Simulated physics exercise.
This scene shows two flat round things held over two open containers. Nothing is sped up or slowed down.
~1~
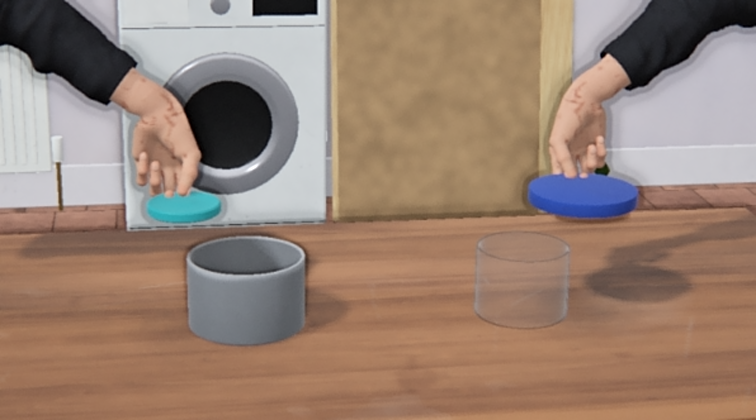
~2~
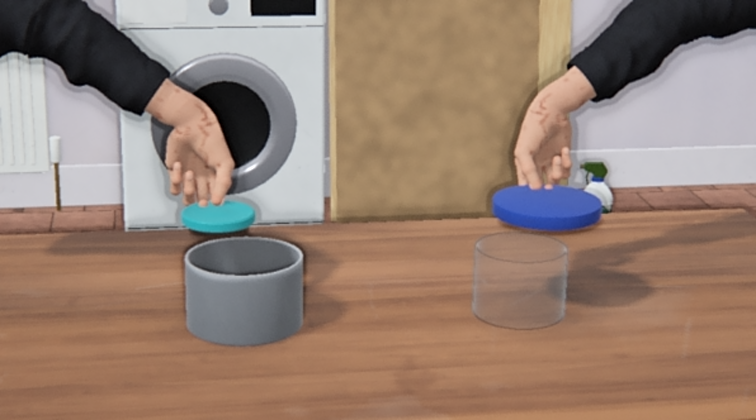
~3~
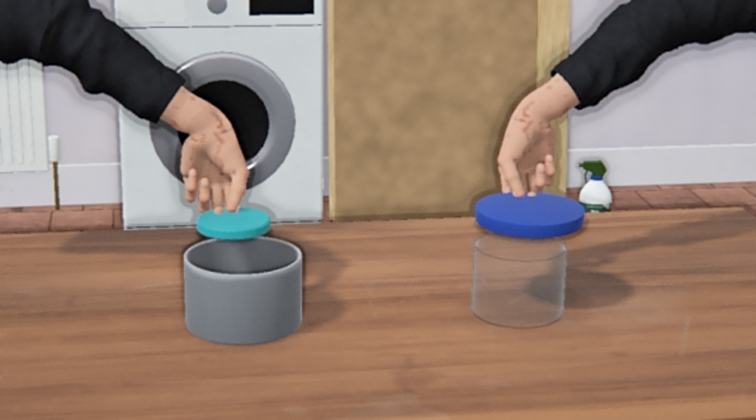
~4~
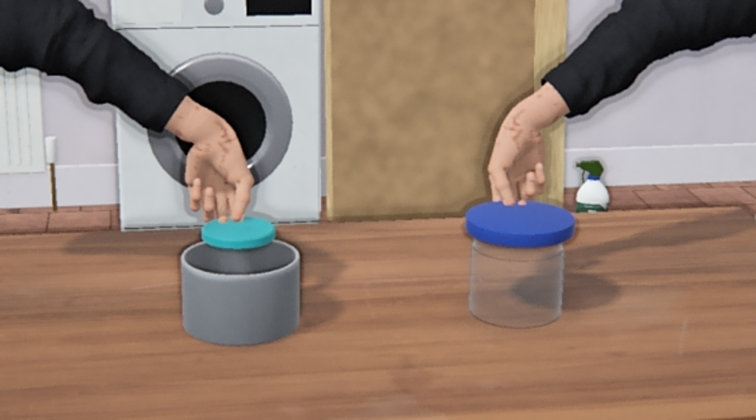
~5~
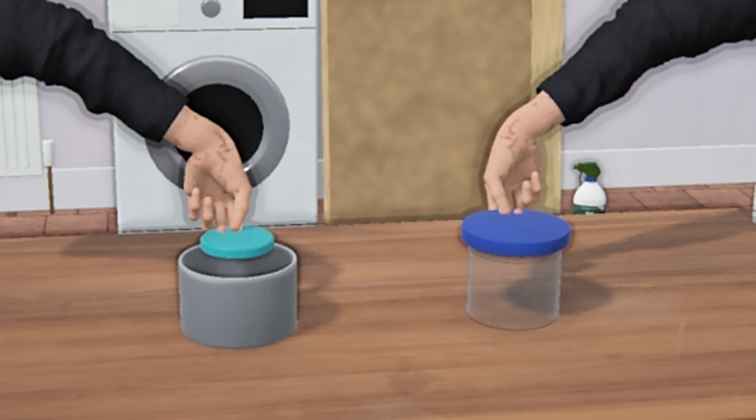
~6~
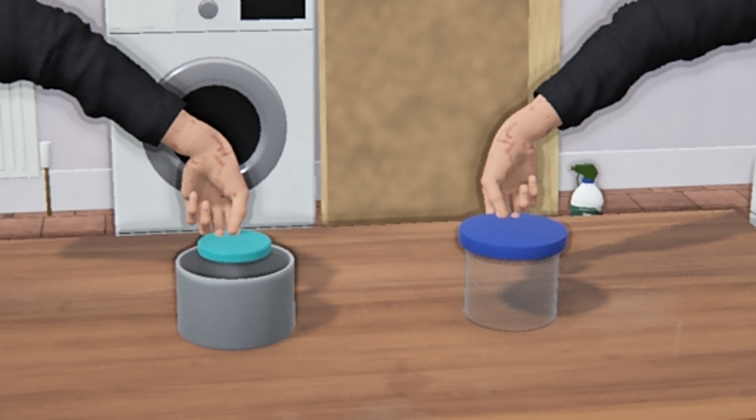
Two dark-sleeved arms reach in from either side above a wooden tabletop, seen from the front and slightly above, with a washing machine and a brown panel behind. The left hand holds a small turquoise disc over a grey mug, the right a wider blue disc over a clear glass. Both hands move inward and lower the discs, the blue one meeting the glass's rim, while the view shifts very slightly.
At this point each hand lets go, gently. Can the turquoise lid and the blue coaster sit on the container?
Let go and you'll find the turquoise lid goes down into it and the blue coaster spans the mouth.
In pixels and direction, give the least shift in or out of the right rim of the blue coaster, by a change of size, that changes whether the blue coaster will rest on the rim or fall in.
It's about 8 pixels to the left.
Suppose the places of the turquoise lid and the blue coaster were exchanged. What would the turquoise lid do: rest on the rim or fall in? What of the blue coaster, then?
Swapped, the turquoise lid tumbles in; the blue coaster does not fall in.
Then, 0.12 s on from there, turquoise lid displaced a little near (235, 268); blue coaster moving near (513, 241).
Then, 0.18 s on from there, turquoise lid on its way down near (236, 313); blue coaster sitting on the rim near (513, 242).
Then, 0.28 s on from there, turquoise lid at the bottom near (236, 311); blue coaster sitting on the rim near (513, 242).
In the end, the turquoise lid drops inside, near (236, 321); the blue coaster covers the opening, near (513, 242).
